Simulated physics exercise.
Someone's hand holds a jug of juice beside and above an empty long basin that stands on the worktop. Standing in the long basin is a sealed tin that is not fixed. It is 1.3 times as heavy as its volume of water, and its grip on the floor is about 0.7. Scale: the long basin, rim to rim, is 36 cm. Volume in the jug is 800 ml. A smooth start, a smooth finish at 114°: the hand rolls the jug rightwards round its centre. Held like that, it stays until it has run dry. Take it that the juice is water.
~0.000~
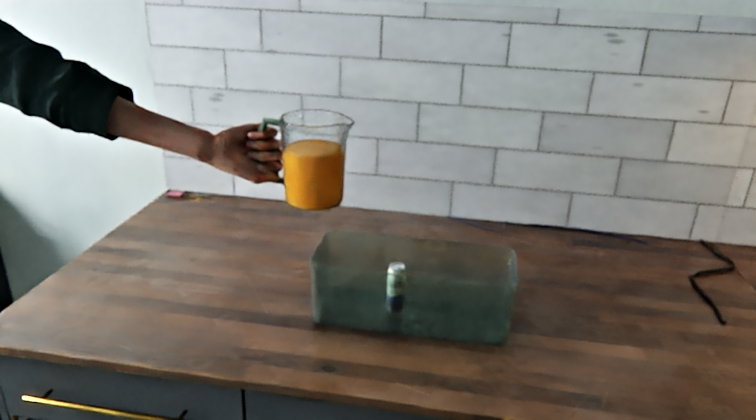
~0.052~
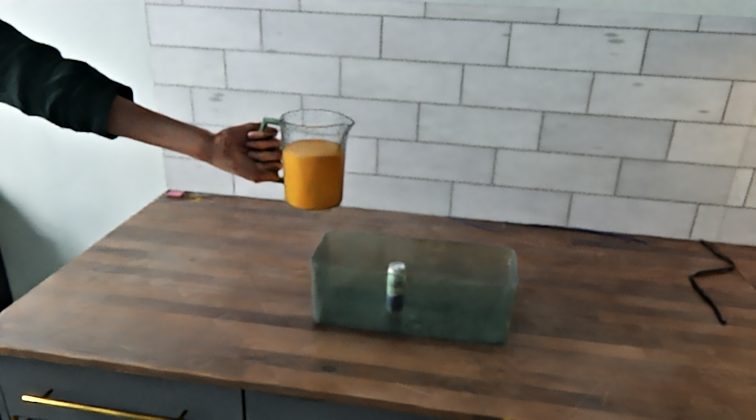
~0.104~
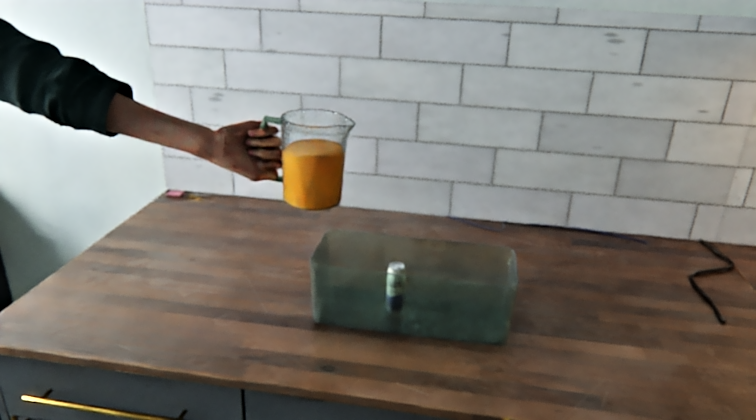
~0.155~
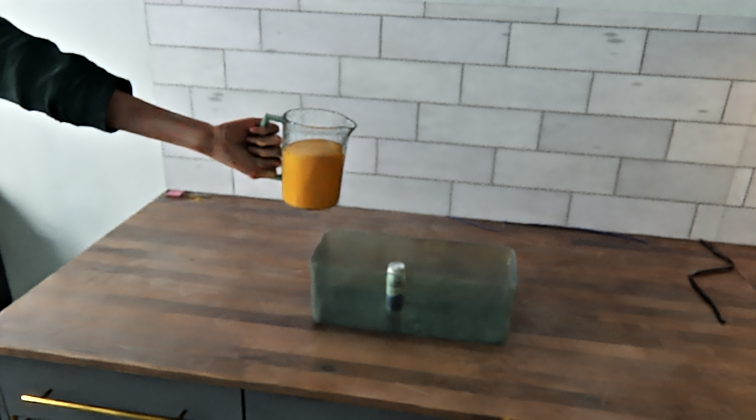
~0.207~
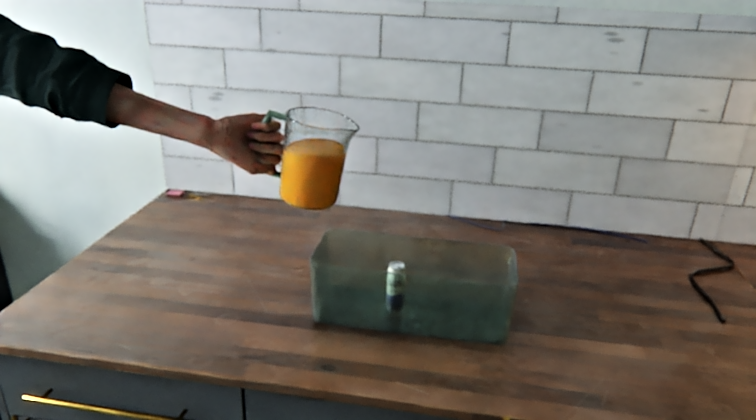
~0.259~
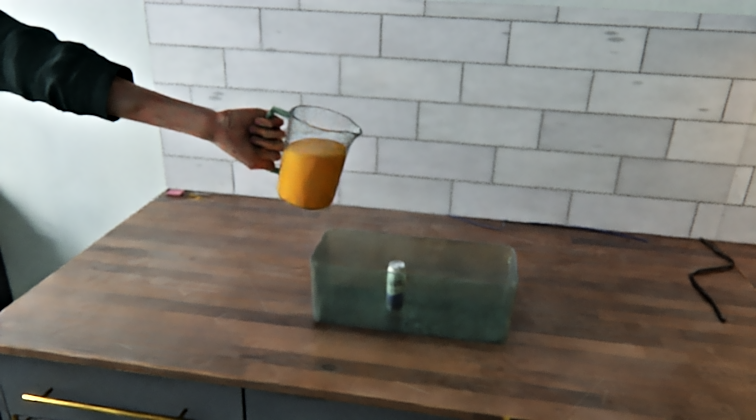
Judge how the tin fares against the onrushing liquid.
It gets bowled over.
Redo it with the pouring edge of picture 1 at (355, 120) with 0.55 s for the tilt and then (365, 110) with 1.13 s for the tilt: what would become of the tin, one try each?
Try 1: Tipped over; try 2: Still standing.
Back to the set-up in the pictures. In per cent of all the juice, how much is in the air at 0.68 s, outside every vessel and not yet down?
Some 7 per cent, I reckon.
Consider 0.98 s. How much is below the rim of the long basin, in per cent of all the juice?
Near 44 in a hundred.
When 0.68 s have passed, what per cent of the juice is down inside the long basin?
Some 0 per cent.
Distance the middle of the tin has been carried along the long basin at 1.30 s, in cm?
Around 4 centimetres.
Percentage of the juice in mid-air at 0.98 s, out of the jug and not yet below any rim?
Around 26 percent of it is airborne.
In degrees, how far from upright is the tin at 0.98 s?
Roughly 0°.
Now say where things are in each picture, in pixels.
The first picture shows tilt 0°; pouring edge (354, 122); surface from (286, 144) to (344, 149); the long basin's rim runs from (319, 247) to (516, 268); the tin's top is at (397, 268).
The second picture shows tilt 1°; pouring edge (354, 123); surface from (286, 144) to (344, 149).
The third picture shows tilt 2°; pouring edge (355, 124); surface from (286, 144) to (344, 149).
The fourth picture shows tilt 5°; pouring edge (357, 126); surface from (287, 144) to (345, 149).
The fifth picture shows tilt 9°; pouring edge (359, 128); surface from (287, 144) to (346, 149).
The sixth picture shows tilt 14°; pouring edge (362, 132); surface from (288, 144) to (347, 149).
After 0.68 s the tilt is 73° and 93 per cent is still to pour; the tin stands where it began.
After 0.98 s the tilt is 108° and 31 per cent is still to pour; the tin stands where it began.
After 1.30 s the tilt is 114° and 1 per cent is still to pour; the tin leans 16°.
After 1.65 s the tilt is 114° and 0 per cent is still to pour; the tin lies on its side.
In the end the tin lies on its side.
